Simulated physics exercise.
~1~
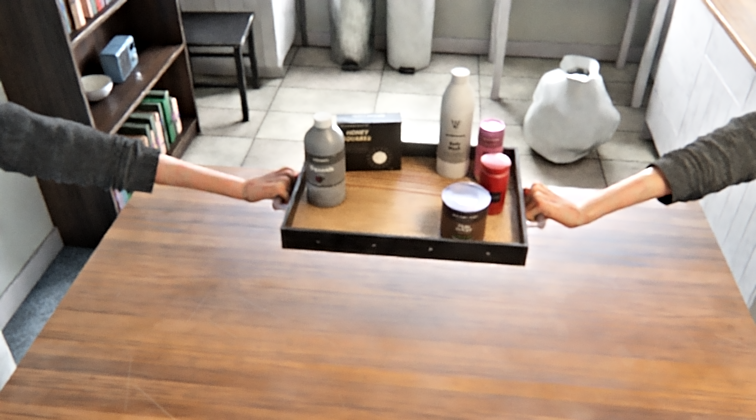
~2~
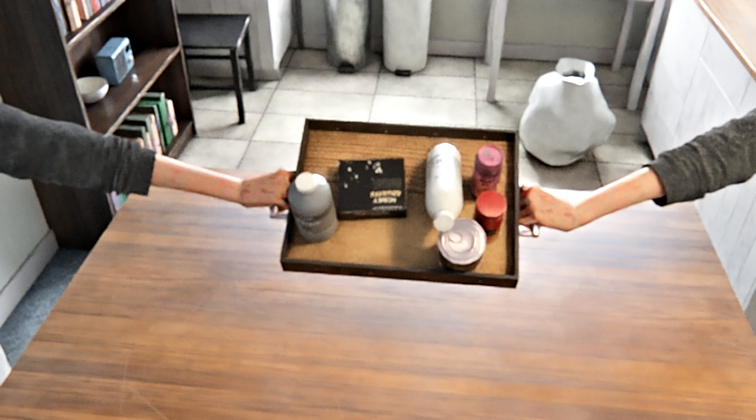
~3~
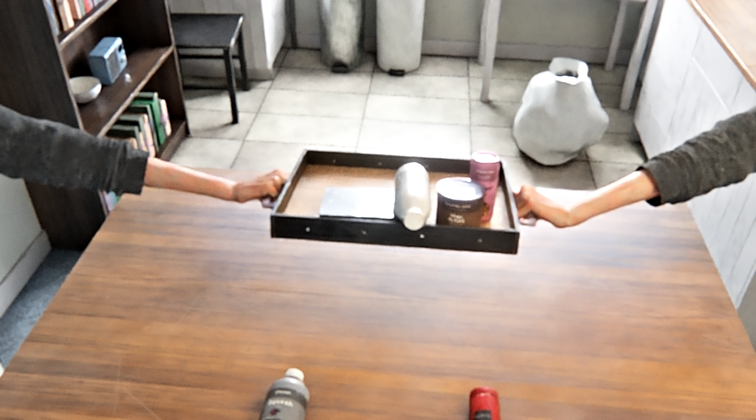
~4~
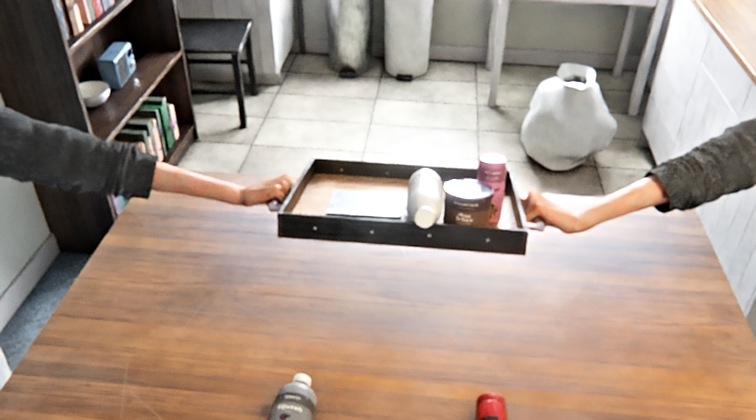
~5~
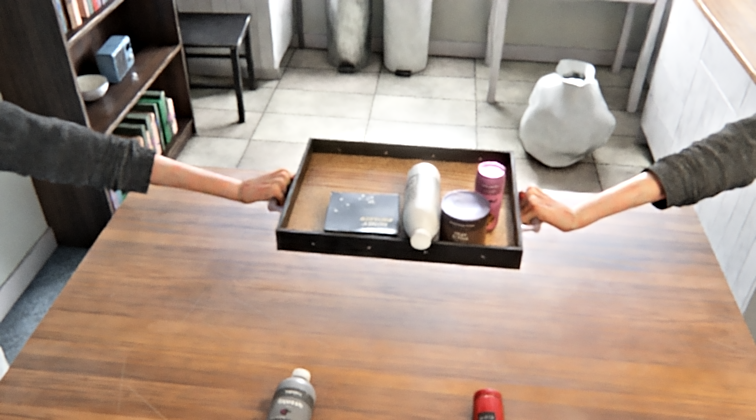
A tray held by two hands tips toward the viewer, toppling the black packet and white bottle and dropping the grey bottle and red jar onto the wooden table, then tilts back and levels with the brown tin and pink can standing.
